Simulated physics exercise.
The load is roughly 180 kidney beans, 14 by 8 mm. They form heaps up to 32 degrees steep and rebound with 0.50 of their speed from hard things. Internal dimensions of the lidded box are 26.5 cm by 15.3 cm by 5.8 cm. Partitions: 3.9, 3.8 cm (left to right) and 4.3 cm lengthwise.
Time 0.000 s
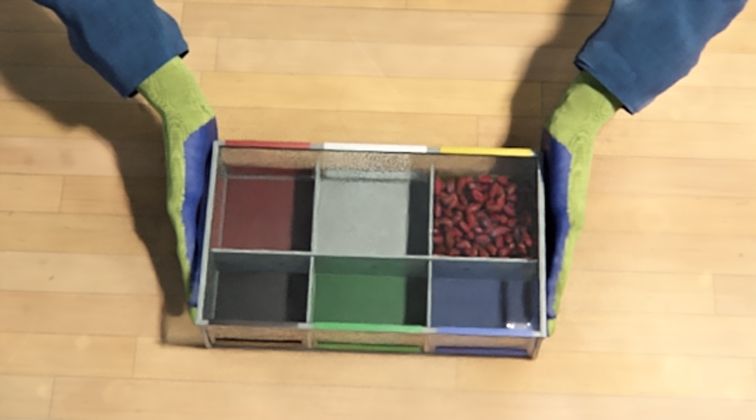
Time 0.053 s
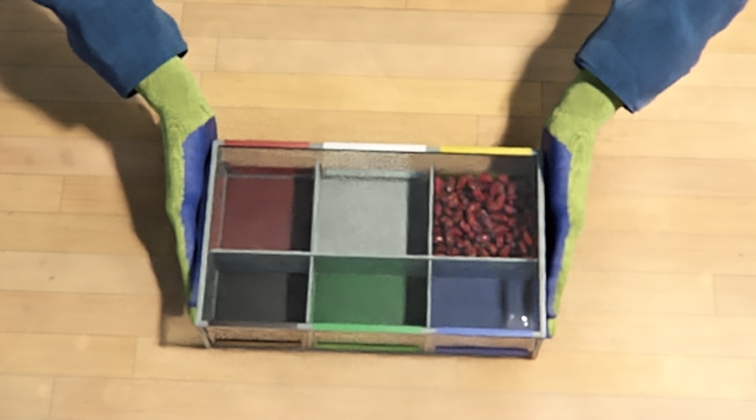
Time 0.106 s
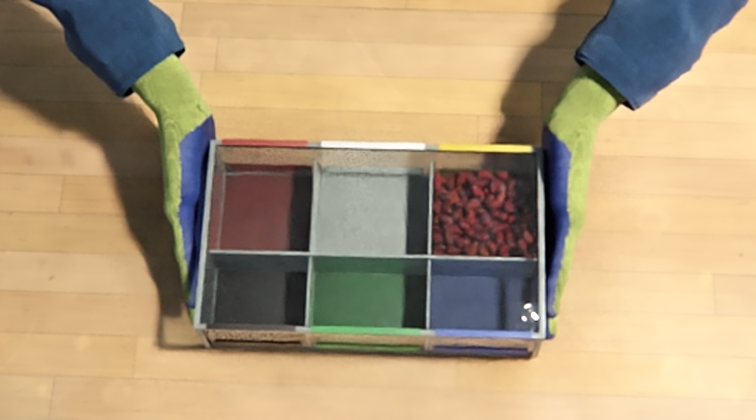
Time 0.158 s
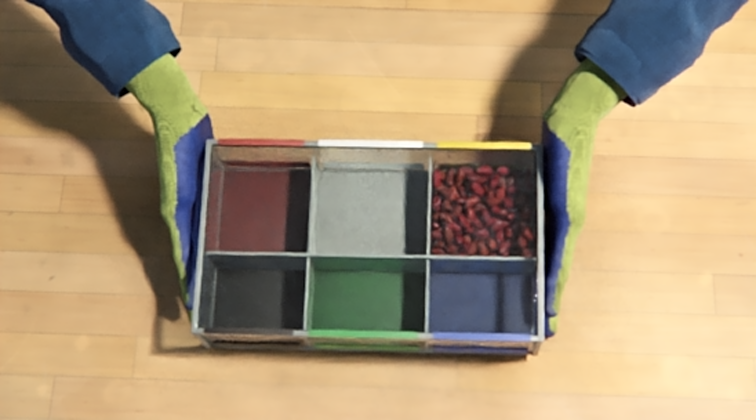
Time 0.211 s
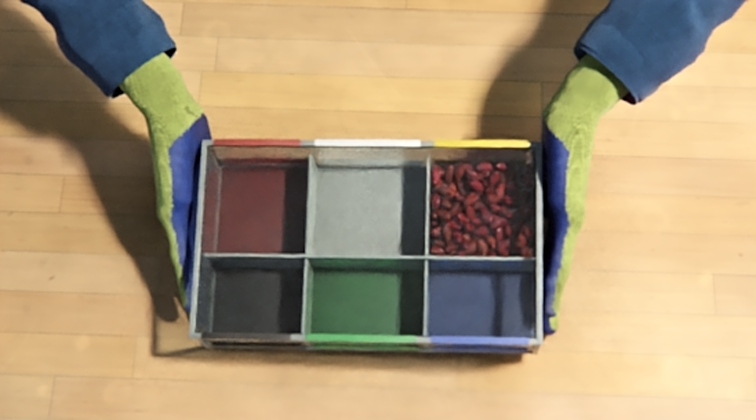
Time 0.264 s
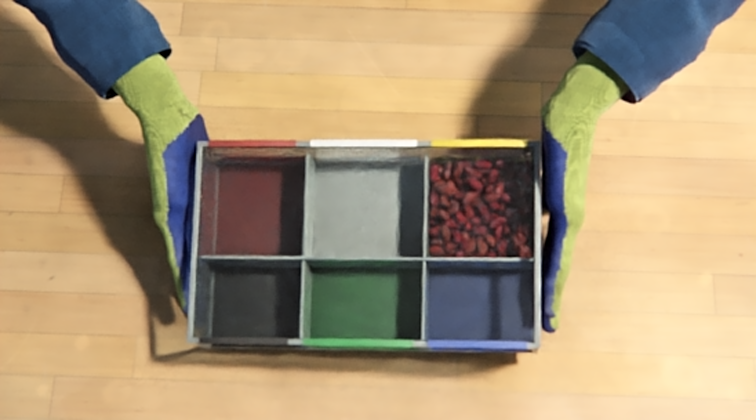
Two gloved hands held a clear six-section box with red beans in the yellow-marked top right section, then gradually tilted it a little, the left front corner lowest, while the beans stayed in their section.
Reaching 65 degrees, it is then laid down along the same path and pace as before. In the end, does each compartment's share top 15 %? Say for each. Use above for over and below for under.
Verdicts: Red below, blue below, green below, yellow above, white below, black below.
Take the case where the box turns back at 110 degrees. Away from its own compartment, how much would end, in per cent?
It would come to about 40 per cent.
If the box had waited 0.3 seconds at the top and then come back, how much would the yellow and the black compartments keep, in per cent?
Final amounts, yellow 85% and black 0%.
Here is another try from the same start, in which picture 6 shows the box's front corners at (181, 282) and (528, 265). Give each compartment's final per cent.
Result - red: 0 %; blue: 0 %; green: 0 %; yellow: 90 %; white: 10 %; black: 0 %.
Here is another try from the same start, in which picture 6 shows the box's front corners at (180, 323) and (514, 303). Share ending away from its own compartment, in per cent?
In that case some 25 per cent.
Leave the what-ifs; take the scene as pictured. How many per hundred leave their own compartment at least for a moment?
Estimate: Near 15 %.
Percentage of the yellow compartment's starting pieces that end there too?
Fraction kept: Approx. 90 %.
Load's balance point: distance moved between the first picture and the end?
3.0 cm, roughly.
Then, at 1.09 s, tilt 64 degrees; yellow 100 %.
After 1.64 s, tilt 28 degrees; blue 5 %, green 5 %, yellow 85 %.
After 2.24 s, tilt 0 degrees; blue 5 %, green 5 %, yellow 85 %.
At rest (2.5 s), red 0 %, blue 5 %, green 5 %, yellow 85 %, white 0 %, black 0 %.
